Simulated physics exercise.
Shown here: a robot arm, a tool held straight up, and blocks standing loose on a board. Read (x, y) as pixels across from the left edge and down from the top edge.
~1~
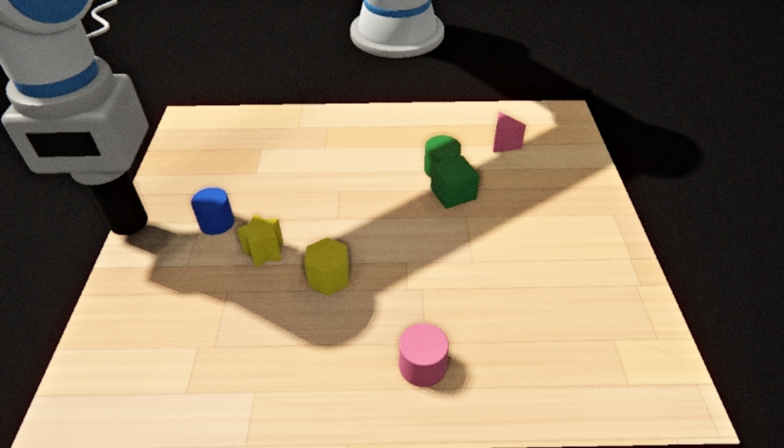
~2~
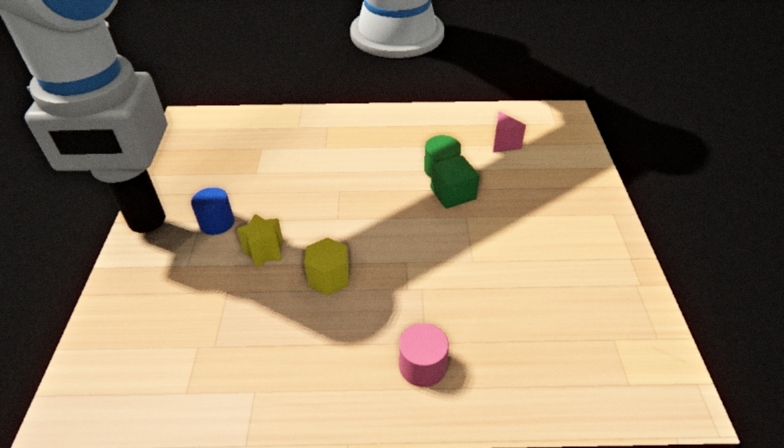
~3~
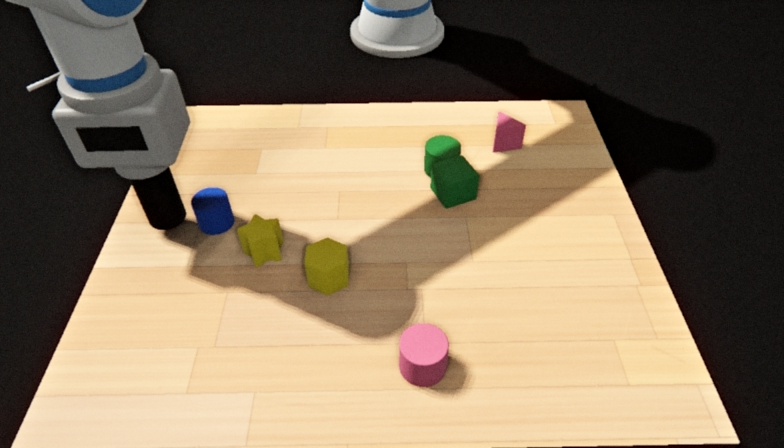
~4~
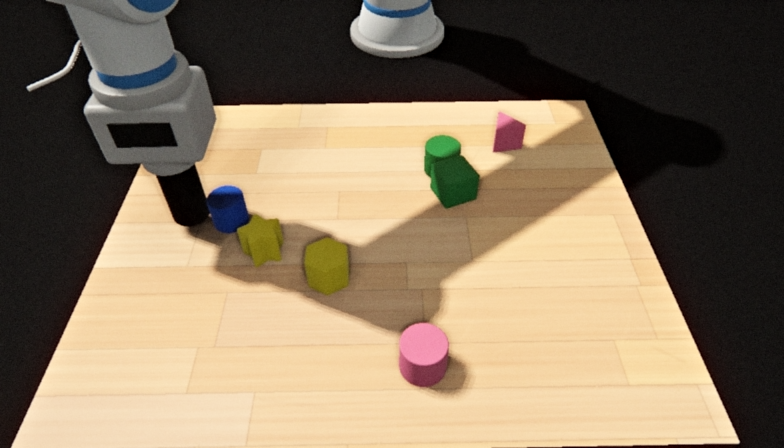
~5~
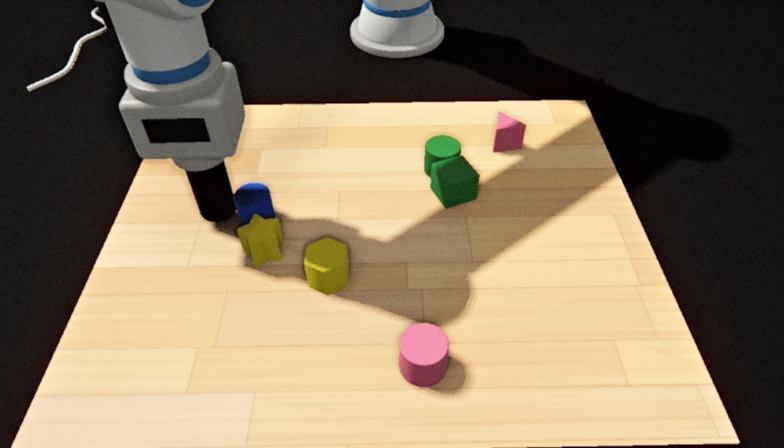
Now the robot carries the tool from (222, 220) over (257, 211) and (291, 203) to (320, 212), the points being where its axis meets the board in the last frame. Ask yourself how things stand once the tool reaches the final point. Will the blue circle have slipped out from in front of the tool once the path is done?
I expect not.
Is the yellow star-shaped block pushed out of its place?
I'd say no.
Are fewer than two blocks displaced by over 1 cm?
I'd say yes.
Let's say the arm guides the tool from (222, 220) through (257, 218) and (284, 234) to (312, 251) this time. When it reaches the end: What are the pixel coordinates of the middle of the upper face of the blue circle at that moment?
Put as a pixel place, it's (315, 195).
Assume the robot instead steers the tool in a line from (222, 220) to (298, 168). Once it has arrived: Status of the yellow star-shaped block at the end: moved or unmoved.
The block in question stays where it was by the end.
The first path, step by step. One third of the way, tool (254, 201); blue circle (286, 190).
Two thirds of the way, tool (289, 193); blue circle (316, 191).
At the end, tool (319, 202); blue circle (345, 203); yellow star-shaped block still.
